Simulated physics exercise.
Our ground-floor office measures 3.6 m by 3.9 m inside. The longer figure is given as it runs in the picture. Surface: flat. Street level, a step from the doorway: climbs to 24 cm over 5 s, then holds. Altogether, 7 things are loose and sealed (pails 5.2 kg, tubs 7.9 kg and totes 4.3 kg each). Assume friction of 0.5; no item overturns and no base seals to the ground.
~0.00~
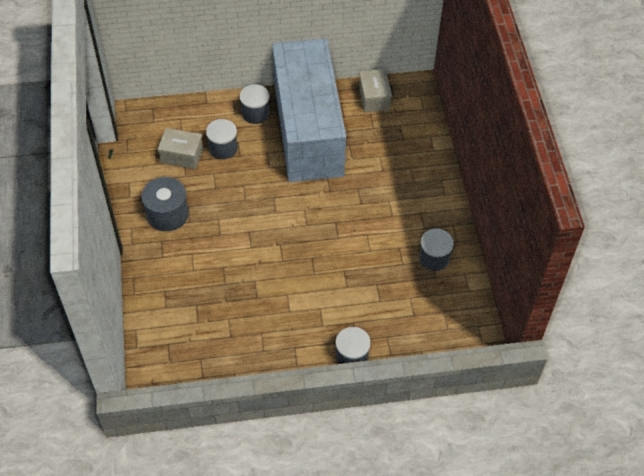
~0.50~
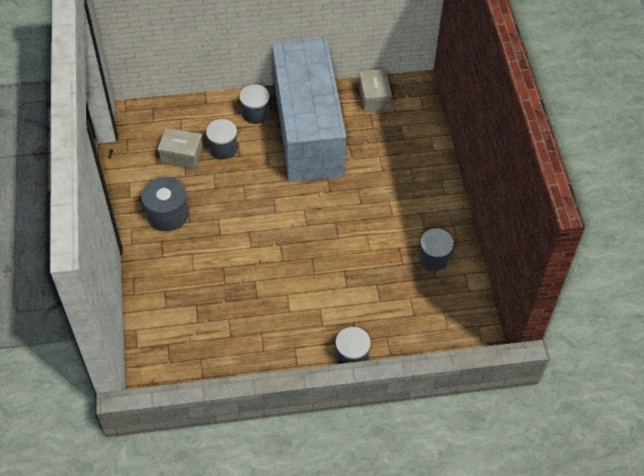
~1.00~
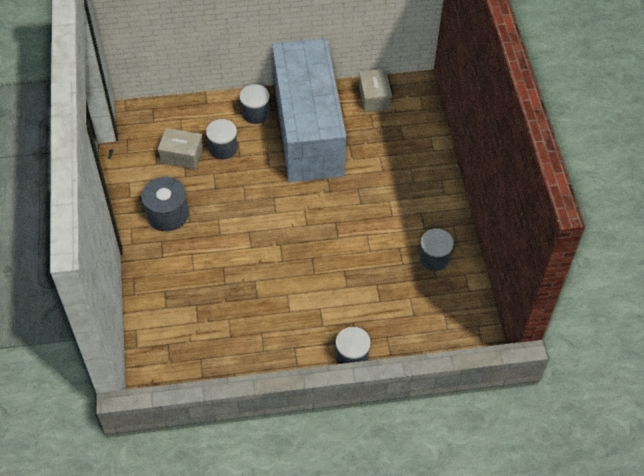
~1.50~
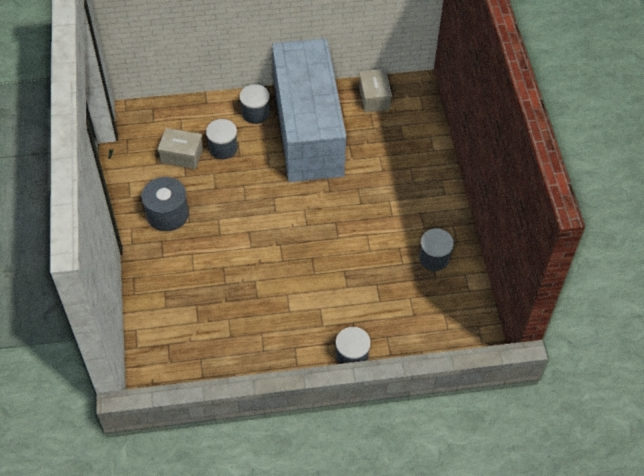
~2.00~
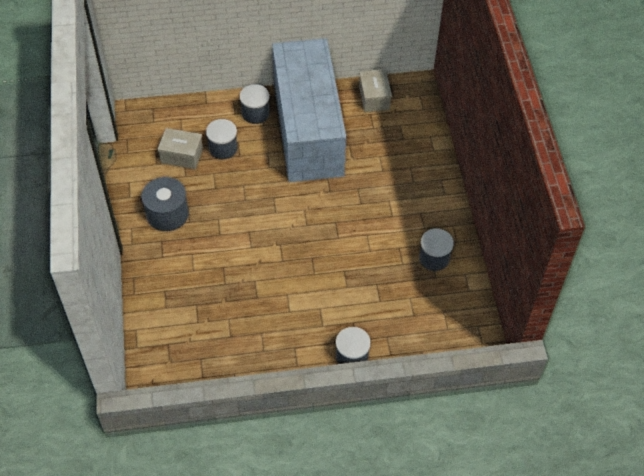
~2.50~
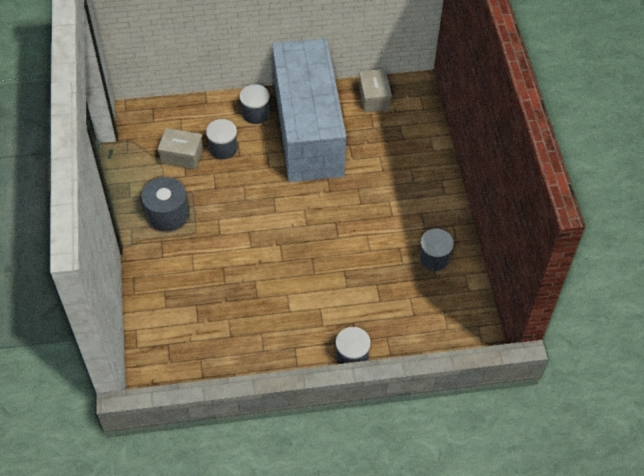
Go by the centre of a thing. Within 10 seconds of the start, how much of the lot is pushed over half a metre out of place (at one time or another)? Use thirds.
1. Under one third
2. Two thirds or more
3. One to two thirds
2.
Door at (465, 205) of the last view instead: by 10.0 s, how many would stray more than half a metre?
Result: 6 of them.
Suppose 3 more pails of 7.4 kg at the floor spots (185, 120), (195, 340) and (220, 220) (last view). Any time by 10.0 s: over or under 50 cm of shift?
In the same order as the question: Farther, not as far, farther.
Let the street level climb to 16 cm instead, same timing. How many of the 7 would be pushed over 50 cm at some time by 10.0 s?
The answer would then be 4.
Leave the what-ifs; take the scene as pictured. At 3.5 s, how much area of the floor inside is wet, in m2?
Wet area: Approx. 2.0 m2.
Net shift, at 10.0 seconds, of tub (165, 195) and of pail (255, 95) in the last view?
In that order: 300 cm, 80 cm.
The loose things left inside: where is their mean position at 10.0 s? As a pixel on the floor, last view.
At about (341, 198).
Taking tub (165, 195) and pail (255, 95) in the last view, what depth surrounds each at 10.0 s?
Roughly 17 and 17 cm.
After 3.5 s 0 of 7 are over 50 cm from their spots; 0 afloat.
After 4.5 s 2 of 7 are over 50 cm from their spots; 0 afloat.
After 7.0 s 4 of 7 are over 50 cm from their spots; 4 afloat.
After 10.0 s 3 of 7 are over 50 cm from their spots, and 6 have been at some point; 7 afloat.
